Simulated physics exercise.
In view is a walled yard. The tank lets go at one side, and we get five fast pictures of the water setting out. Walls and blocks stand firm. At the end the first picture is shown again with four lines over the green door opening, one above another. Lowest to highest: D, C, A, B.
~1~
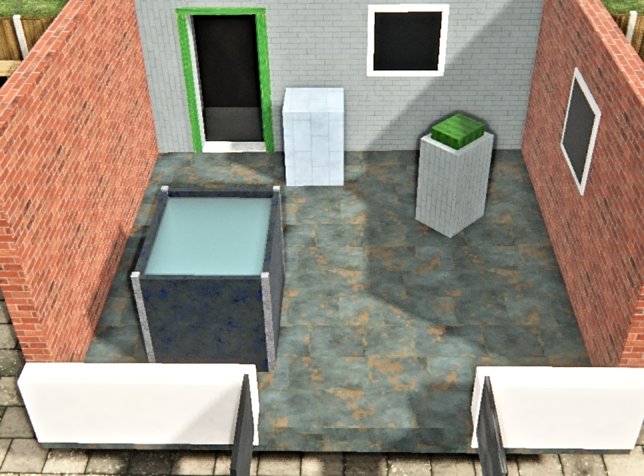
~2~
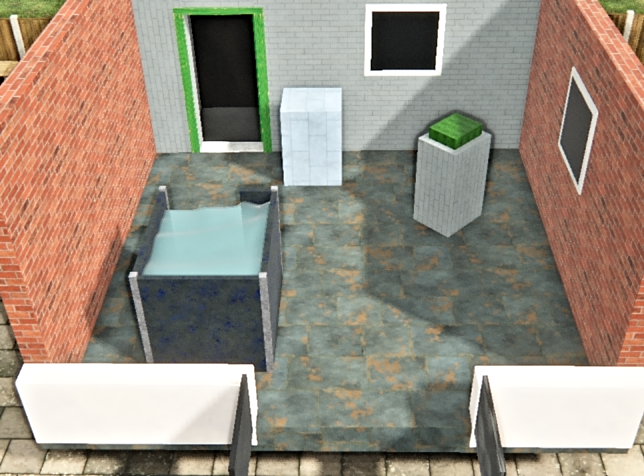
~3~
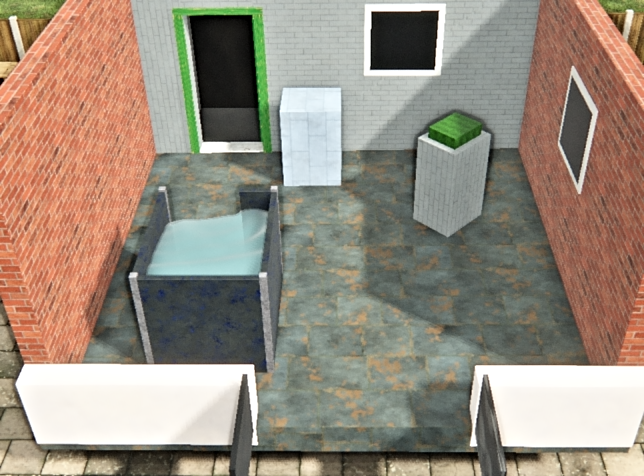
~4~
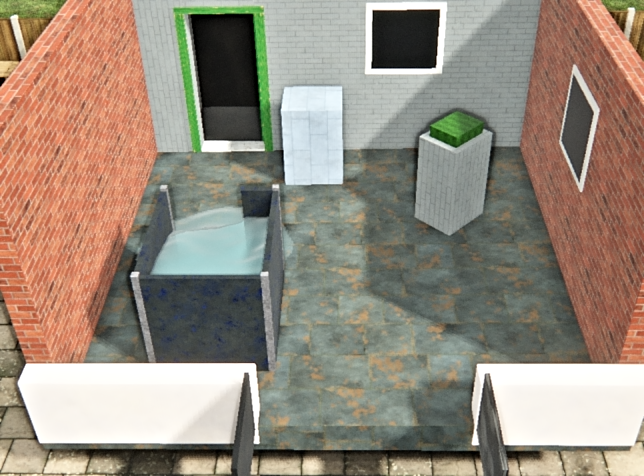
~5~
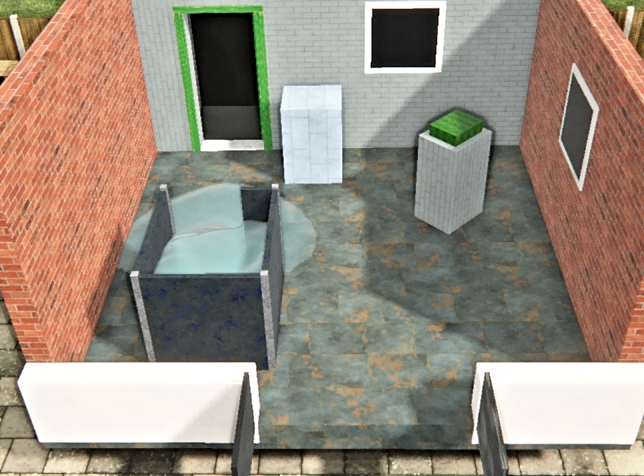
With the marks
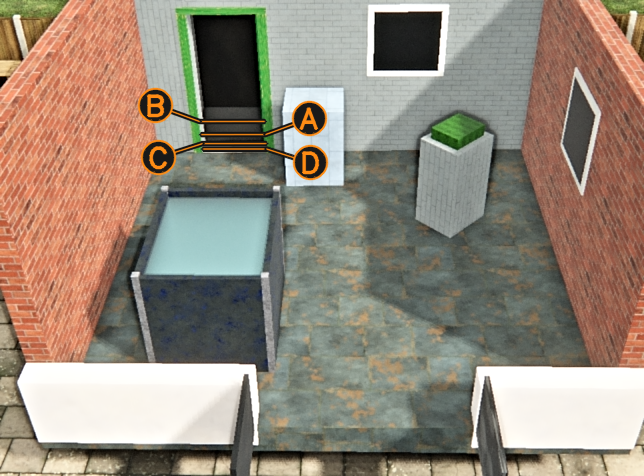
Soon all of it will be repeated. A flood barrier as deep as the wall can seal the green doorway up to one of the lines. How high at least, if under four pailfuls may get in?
Take B.
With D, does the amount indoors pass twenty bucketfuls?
Yes.
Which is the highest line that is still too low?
That is line A.
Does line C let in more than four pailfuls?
Yes.
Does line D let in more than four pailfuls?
Yes.
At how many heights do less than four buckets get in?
One.
On the marked copy, A at (233, 134); B at (232, 121); C at (234, 143); D at (234, 148); from the bottom up D, C, A, B.
With A, about 8 bucketfuls get in.
With B, a splash gets over, under a bucket.
With C, dozens of bucketfuls pour in.
With D, dozens of bucketfuls pour in.
